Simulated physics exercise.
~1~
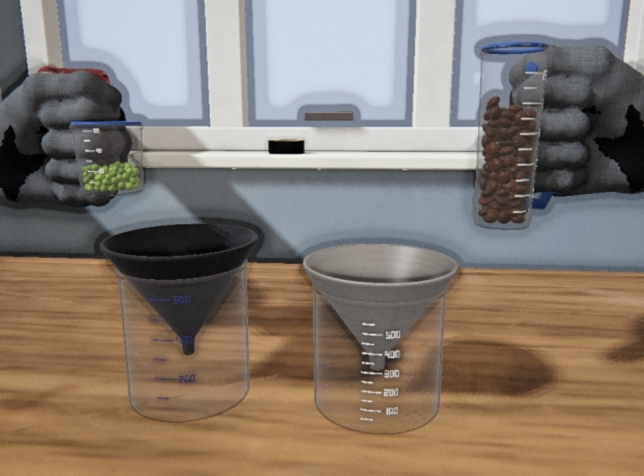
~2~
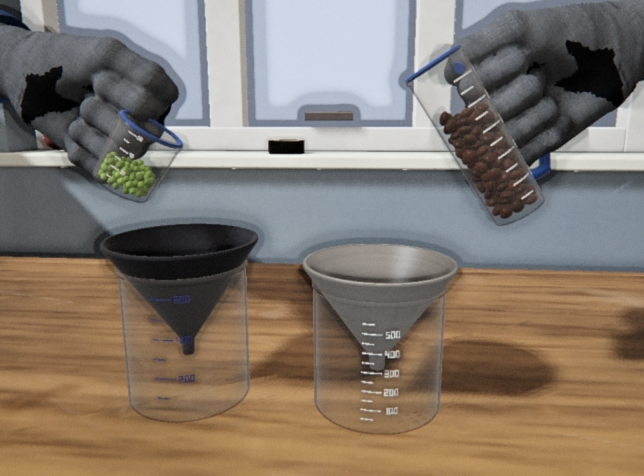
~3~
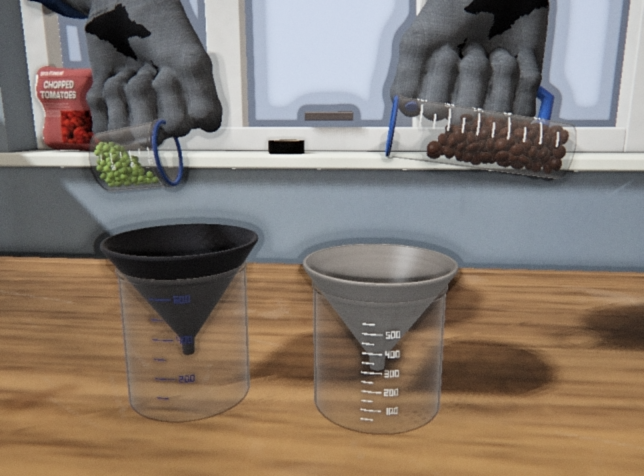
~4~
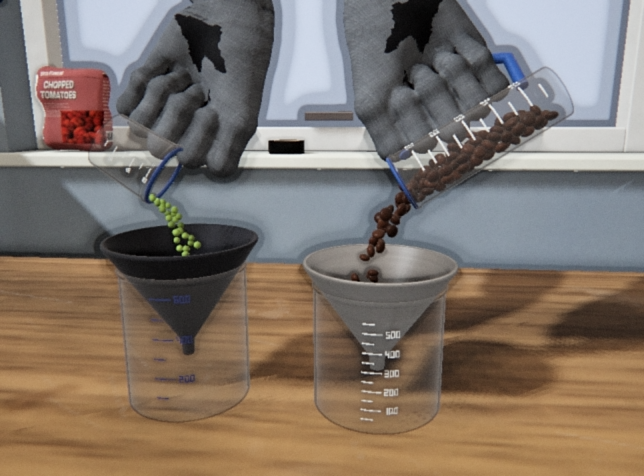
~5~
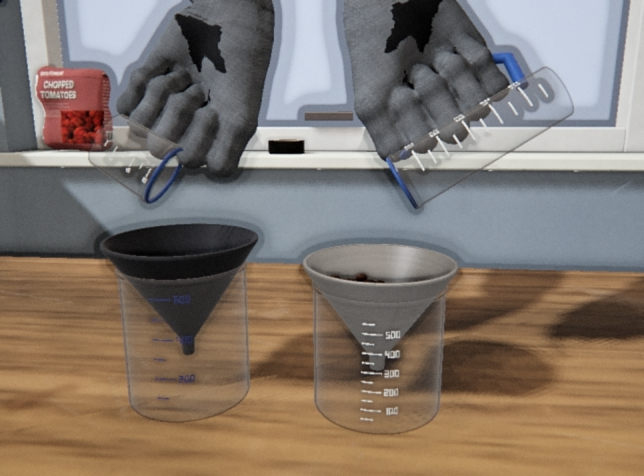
Two gray-gloved hands tipped a small cup of green, pea-like bits and a taller cup of brown pieces into funnels set on clear jars, emptying both, but everything stayed stuck in the funnels and nothing reached either jar.
